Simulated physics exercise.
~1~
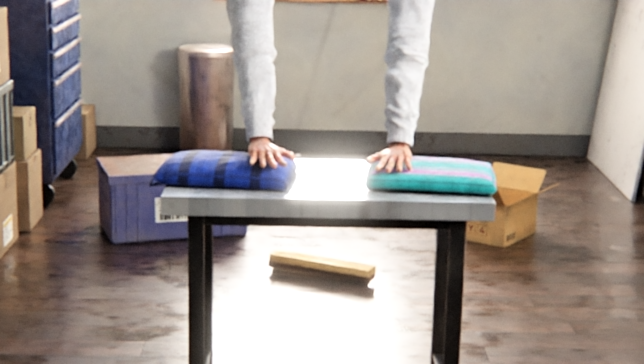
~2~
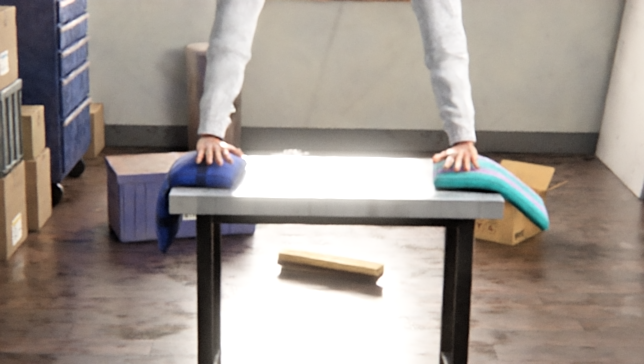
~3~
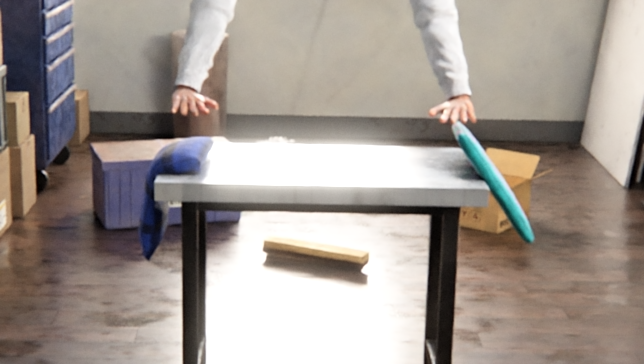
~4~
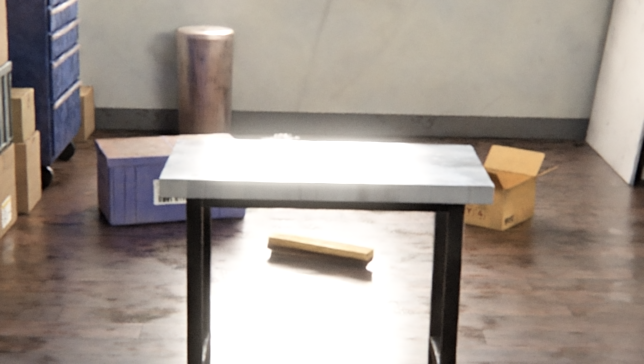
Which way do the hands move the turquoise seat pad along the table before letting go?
The turquoise seat pad moves to the right, out over the right end of the table.
